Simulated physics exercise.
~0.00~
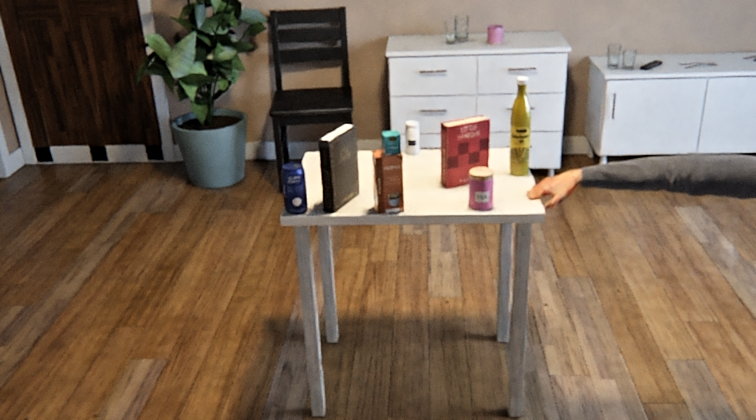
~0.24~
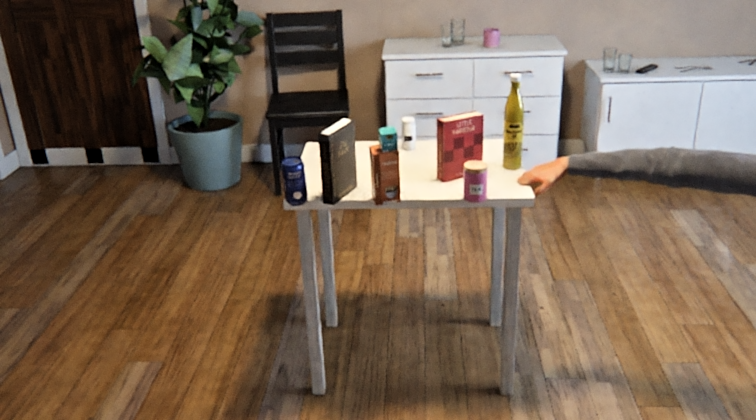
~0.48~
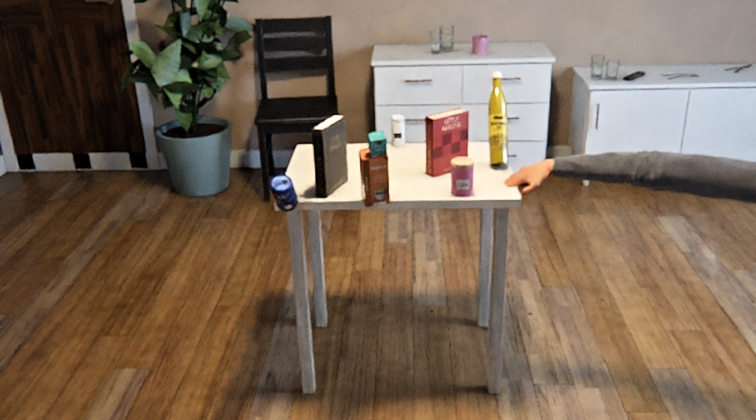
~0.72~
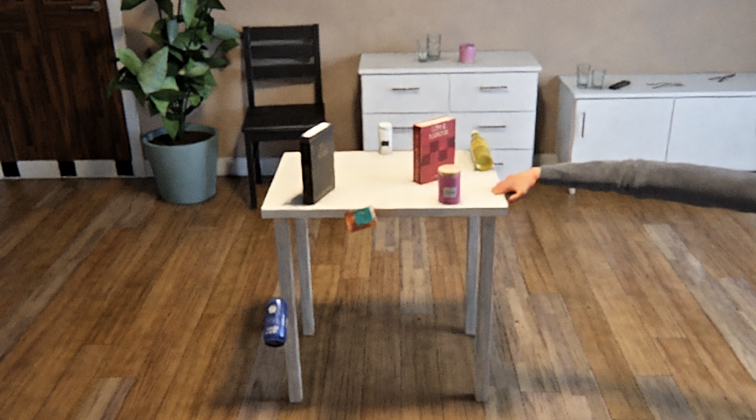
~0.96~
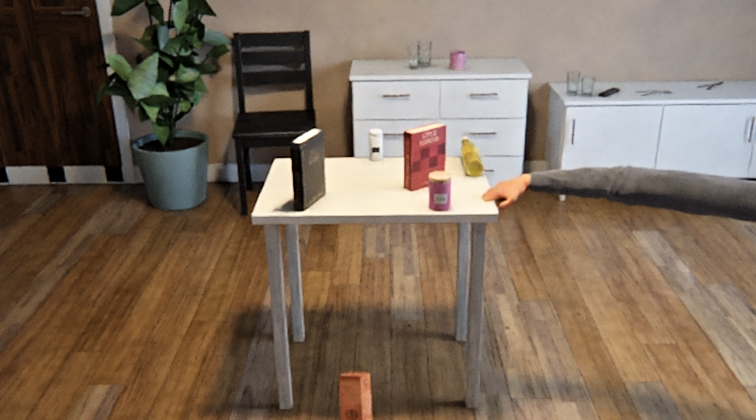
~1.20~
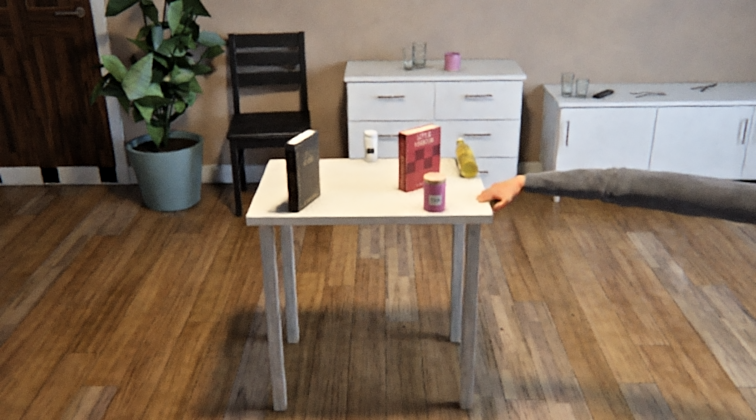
In a room, a hand moves a table; three items fall off, a bottle topples.
